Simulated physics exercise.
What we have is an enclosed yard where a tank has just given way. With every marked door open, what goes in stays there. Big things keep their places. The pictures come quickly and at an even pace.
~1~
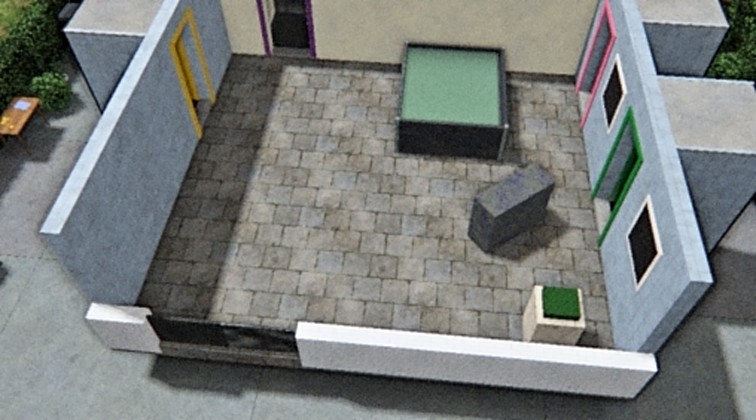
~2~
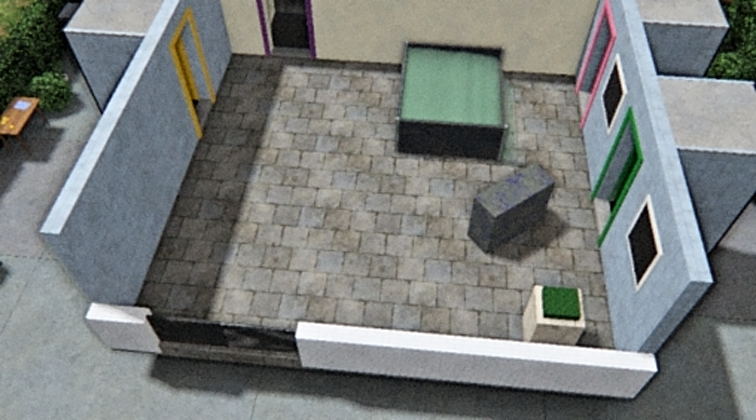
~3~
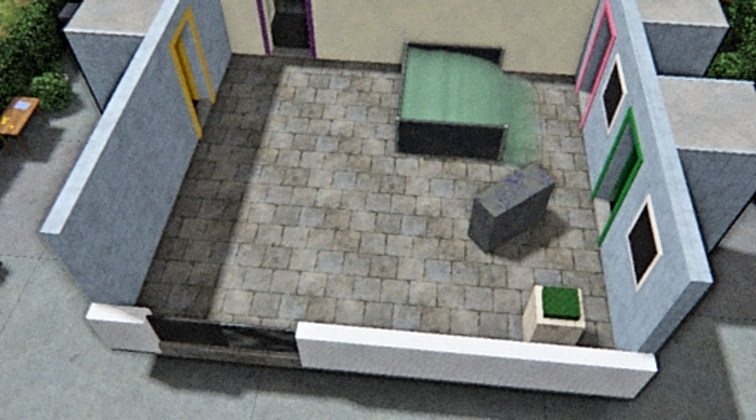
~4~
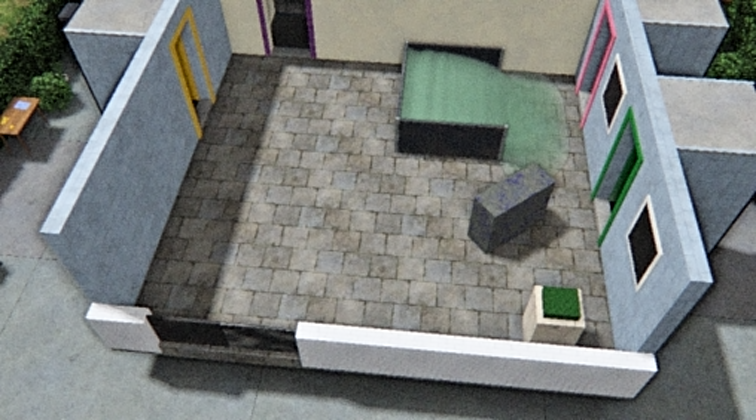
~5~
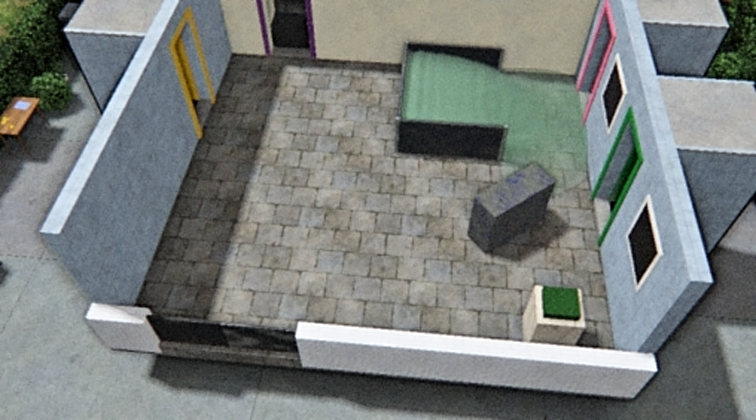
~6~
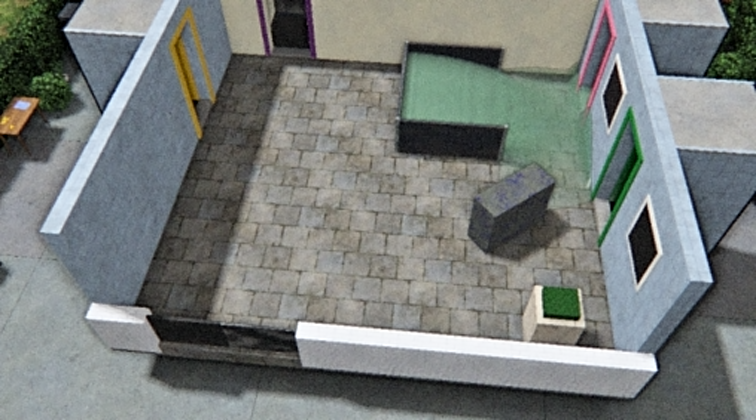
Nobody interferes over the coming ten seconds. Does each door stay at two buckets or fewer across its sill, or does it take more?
Outcome: The yellow door ends up within two buckets, the purple door ends up within two buckets, the pink door ends up over two buckets, the green door ends up over two buckets.
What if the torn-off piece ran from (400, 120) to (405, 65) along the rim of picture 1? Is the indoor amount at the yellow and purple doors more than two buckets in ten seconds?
Lab note - yellow door tops the mark, purple door tops the mark.
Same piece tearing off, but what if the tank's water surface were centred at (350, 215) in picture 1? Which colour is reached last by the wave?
It's the yellow-painted one.
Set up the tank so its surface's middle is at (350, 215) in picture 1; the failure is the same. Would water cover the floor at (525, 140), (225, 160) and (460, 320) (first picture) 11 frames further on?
Taking the three spots in turn, I'd say drenched, then spared, then drenched.
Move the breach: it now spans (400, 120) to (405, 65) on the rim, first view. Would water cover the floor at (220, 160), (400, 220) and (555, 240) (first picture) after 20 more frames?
In the order you gave them, I get drenched, still bare, still bare.
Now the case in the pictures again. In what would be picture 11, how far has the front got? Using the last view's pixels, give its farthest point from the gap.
Somewhere near (599, 280).
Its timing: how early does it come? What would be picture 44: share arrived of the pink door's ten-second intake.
Share by then: About 100 in a hundred.
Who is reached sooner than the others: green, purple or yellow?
Looks like the green-painted one.
A moment on, water covers 15 % of the floor; the yellow door not reached, the purple door not reached, the pink door far over two buckets in, the green door wet at the sill, nothing in.
Next, water covers 20 % of the floor; the yellow door not reached, the purple door not reached, the pink door far over two buckets in, the green door under two buckets in.
Then, water covers 35 % of the floor; the yellow door not reached, the purple door not reached, the pink door far over two buckets in, the green door under two buckets in.
Later, water covers 75 % of the floor; the yellow door wet at the sill, nothing in, the purple door wet at the sill, nothing in, the pink door far over two buckets in, the green door over two buckets in.
In the end, water covers 90 % of the floor; the yellow door wet at the sill, nothing in, the purple door wet at the sill, nothing in, the pink door far over two buckets in, the green door over two buckets in.
